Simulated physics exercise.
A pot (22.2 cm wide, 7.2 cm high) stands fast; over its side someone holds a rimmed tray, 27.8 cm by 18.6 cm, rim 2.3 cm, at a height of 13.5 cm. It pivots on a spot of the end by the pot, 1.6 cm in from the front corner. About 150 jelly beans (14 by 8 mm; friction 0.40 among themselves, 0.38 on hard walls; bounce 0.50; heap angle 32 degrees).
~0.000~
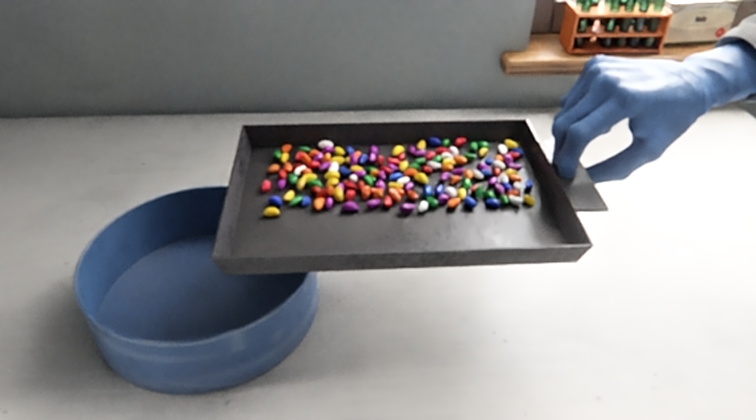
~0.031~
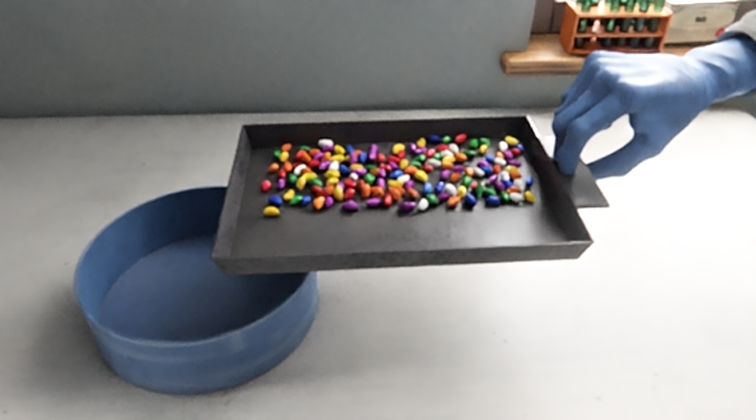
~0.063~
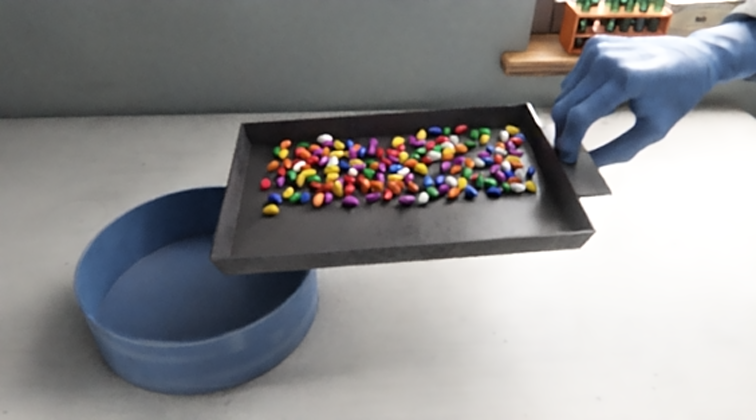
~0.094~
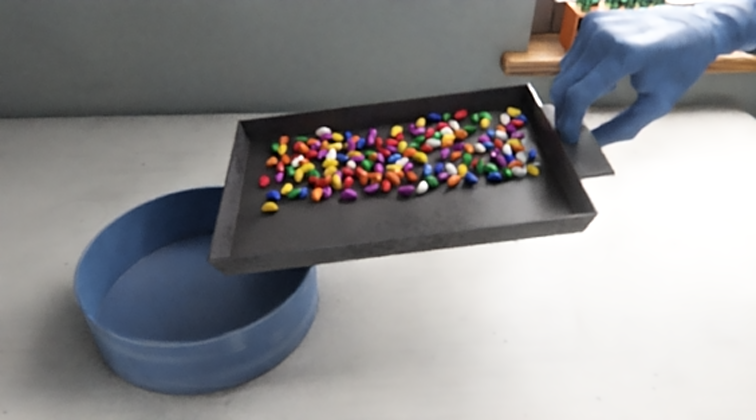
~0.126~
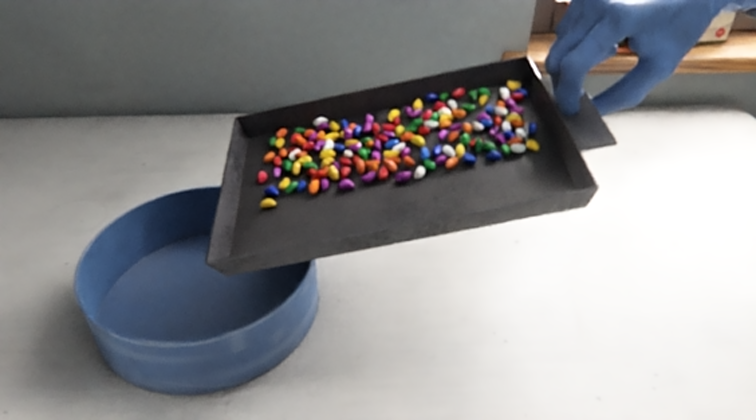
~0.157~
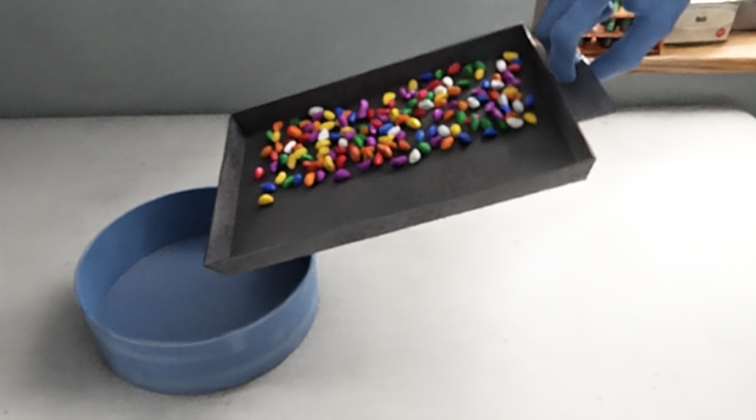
The video shows a blue-gloved hand holding a dark rimmed tray of colourful jelly beans beside a round blue pot, then raising the tray's right end so it slants down to the left, while the beans keep their places on it.
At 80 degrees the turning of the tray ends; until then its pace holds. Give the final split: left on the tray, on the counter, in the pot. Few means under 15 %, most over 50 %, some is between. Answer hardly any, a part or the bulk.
Left on the tray: Hardly any; on the counter: A part; in the pot: The bulk.
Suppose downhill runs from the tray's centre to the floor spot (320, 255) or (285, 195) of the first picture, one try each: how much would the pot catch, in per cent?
About 0 and 90 per cent.
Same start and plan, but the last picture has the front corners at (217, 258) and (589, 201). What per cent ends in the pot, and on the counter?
Pot 5, counter 85.
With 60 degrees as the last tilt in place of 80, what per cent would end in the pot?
It would be near 35 per cent.
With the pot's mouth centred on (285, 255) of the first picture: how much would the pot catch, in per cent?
Some 10 per cent.
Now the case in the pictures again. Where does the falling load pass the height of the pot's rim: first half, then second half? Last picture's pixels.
First near (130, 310), later near (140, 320).
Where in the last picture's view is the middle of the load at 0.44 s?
At about (222, 138).
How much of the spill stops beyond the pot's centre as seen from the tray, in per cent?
Roughly 100 per cent.
Then, at 0.32 s, tilt 51 degrees; the tray holds 100 %, the pot 0 %.
After 0.44 s, tilt 74 degrees; the tray holds 100 %, the pot 0 %.
After 0.68 s, tilt 80 degrees; the tray holds 10 %, the pot 55 %.
By 2.0 s all is still; tray 5 %, counter 30 %, pot 65 %.
